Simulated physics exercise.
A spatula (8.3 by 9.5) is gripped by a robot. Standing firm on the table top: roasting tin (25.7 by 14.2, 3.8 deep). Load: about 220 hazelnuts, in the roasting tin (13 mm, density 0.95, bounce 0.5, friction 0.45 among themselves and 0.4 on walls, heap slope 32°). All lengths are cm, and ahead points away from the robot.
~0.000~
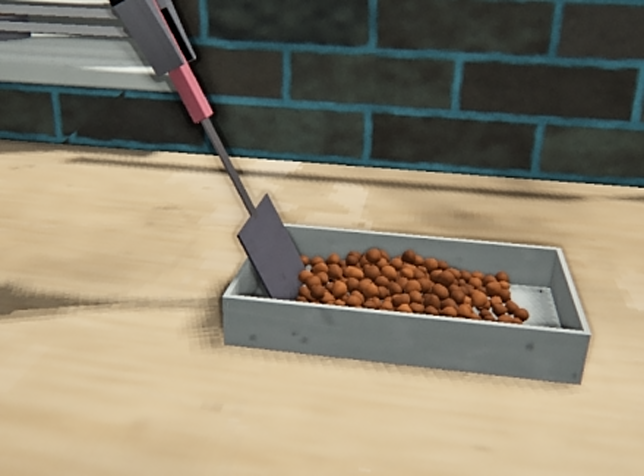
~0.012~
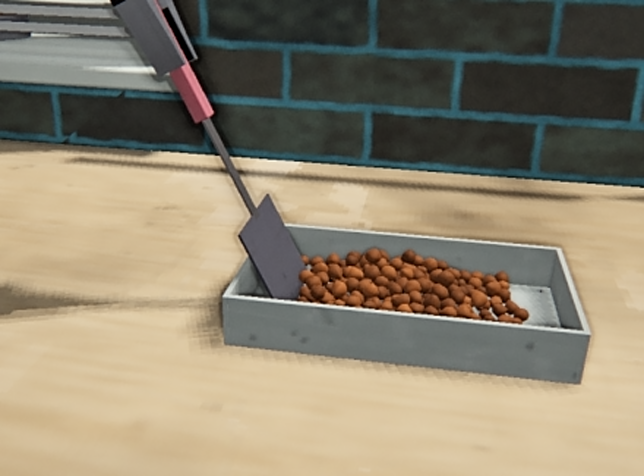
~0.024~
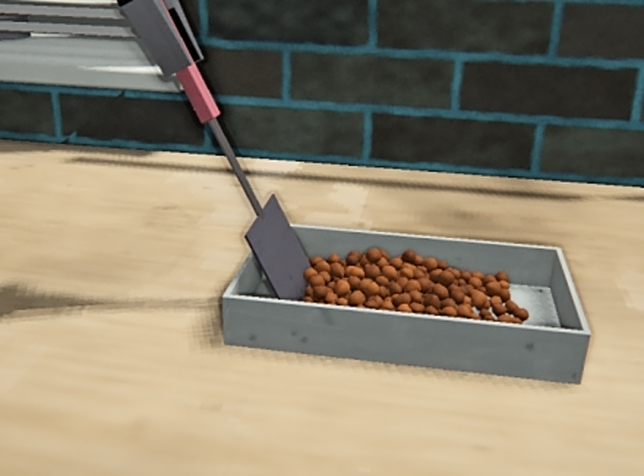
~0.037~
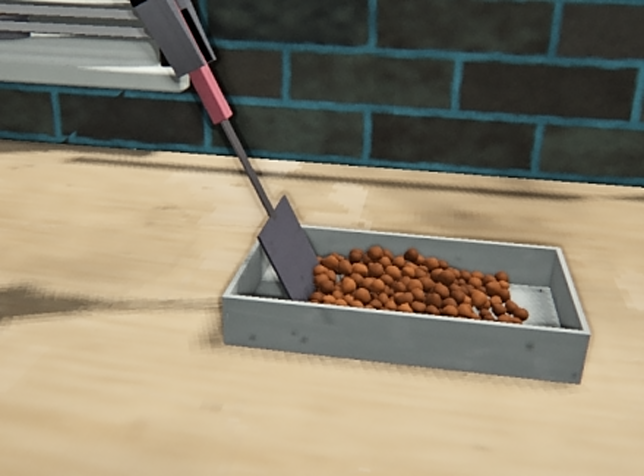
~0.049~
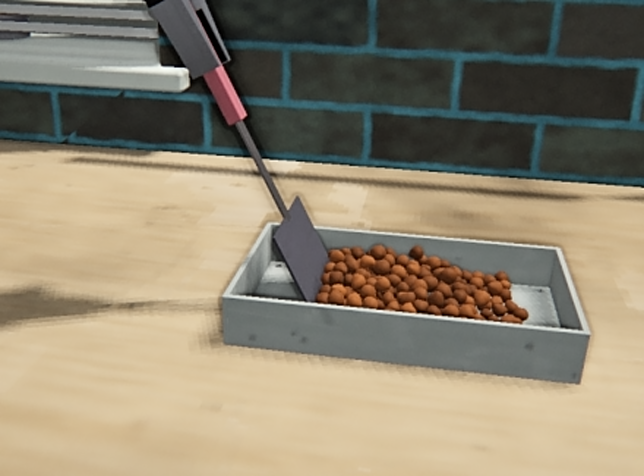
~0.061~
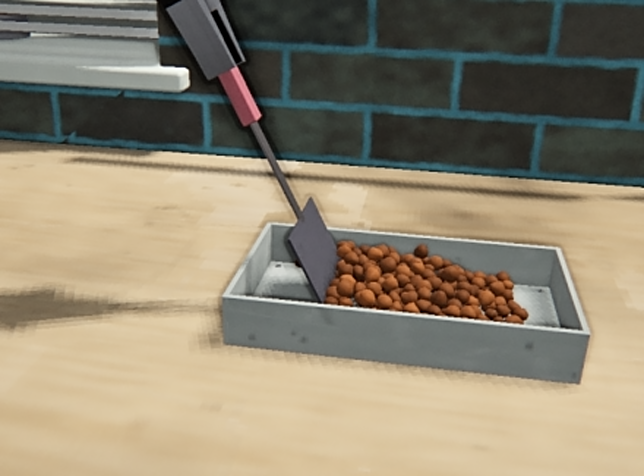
The footage shows a robot gripping a spatula with its tilted blade inside a grey tin of round brown nuts on a table; after barely moving at first, the blade slides a short way right, pushing the nearest nuts together.
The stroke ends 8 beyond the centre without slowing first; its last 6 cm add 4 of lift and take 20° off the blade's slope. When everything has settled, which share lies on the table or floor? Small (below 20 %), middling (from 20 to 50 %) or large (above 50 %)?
A middling share, from 20 to 50 %, ends on the table or floor.
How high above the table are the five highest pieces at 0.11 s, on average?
Some 6 cm.
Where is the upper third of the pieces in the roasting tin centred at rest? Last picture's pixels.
Near (532, 297).
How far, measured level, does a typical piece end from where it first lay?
About 8 cm.
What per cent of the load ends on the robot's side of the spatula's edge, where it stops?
Some 30 per cent.
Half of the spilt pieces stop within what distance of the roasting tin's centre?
Roughly 40 cm.
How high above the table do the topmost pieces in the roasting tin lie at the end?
Some 4.0 cm.
After 0.11 s, sloping 63°, highest piece 7 above the table; 216 in the roasting tin.
After 0.15 s, sloping 57°, highest piece 8 above the table; 216 in the roasting tin.
After 0.38 s, sloping 43°, highest piece 11 above the table; 147 in the roasting tin, 65 on the table or floor, 4 on the blade or in flight.
After 1.43 s, sloping 43°, highest piece 3 above the table; 148 in the roasting tin, 68 on the table or floor.
In the end, 148 in the roasting tin, 68 on the table or floor. That is 31 % on the table or floor.
